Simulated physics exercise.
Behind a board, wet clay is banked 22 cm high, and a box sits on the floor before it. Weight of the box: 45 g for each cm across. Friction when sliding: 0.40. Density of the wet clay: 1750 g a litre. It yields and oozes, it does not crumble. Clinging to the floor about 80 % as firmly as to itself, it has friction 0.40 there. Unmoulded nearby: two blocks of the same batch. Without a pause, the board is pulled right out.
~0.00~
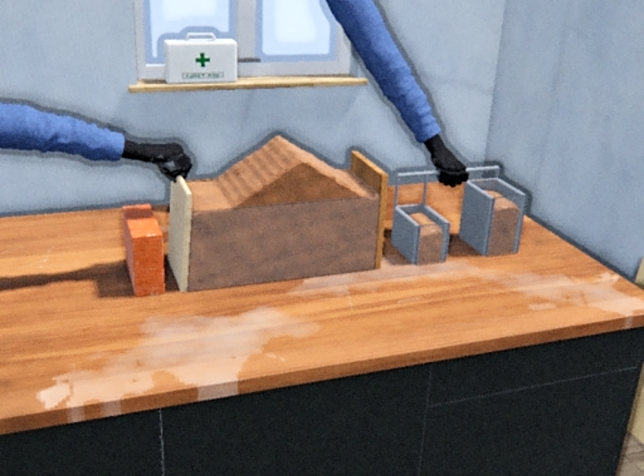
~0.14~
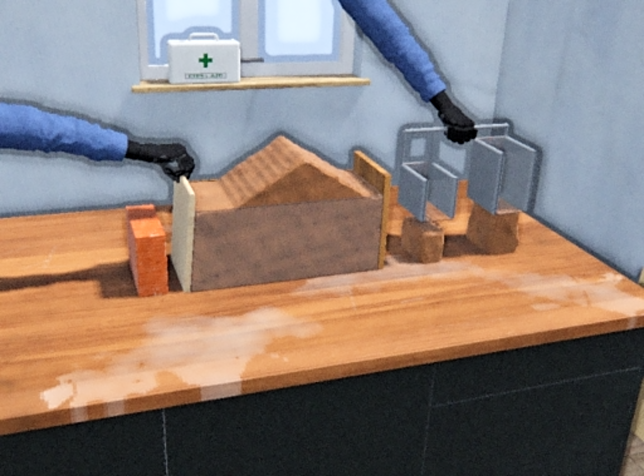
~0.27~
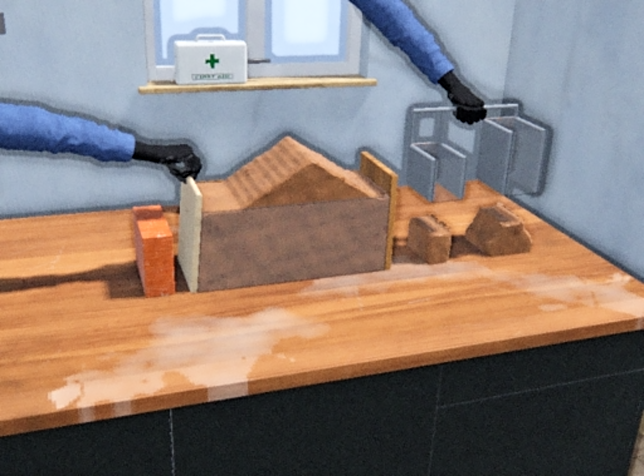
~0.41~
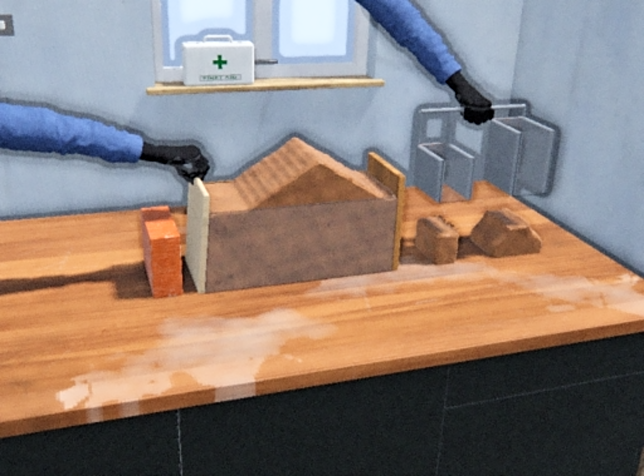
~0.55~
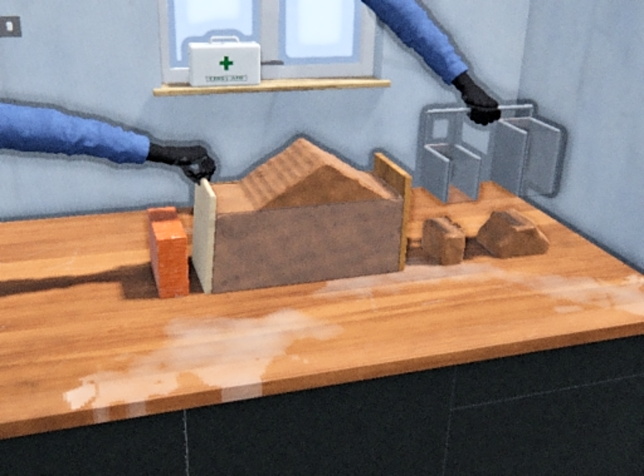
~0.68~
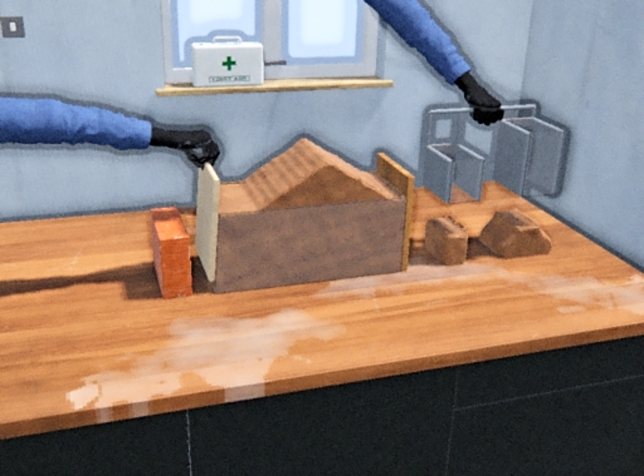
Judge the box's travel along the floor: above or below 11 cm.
In the end the box's path along the floor is longer than 11 cm.
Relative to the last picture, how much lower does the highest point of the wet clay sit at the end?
Measured change: About 8.5 cm.
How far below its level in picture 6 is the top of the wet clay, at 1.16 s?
The difference comes to roughly 5.0 cm.
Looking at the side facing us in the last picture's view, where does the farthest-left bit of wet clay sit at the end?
Position: Approx. (96, 306).
After 0.90 s, the box has not moved.
After 1.16 s, the box has been pushed 4.6 cm.
After 1.42 s, the box has been pushed 17 cm.
After 1.68 s, the box has been pushed 24 cm.
After 1.90 s, the box has been pushed 24 cm.
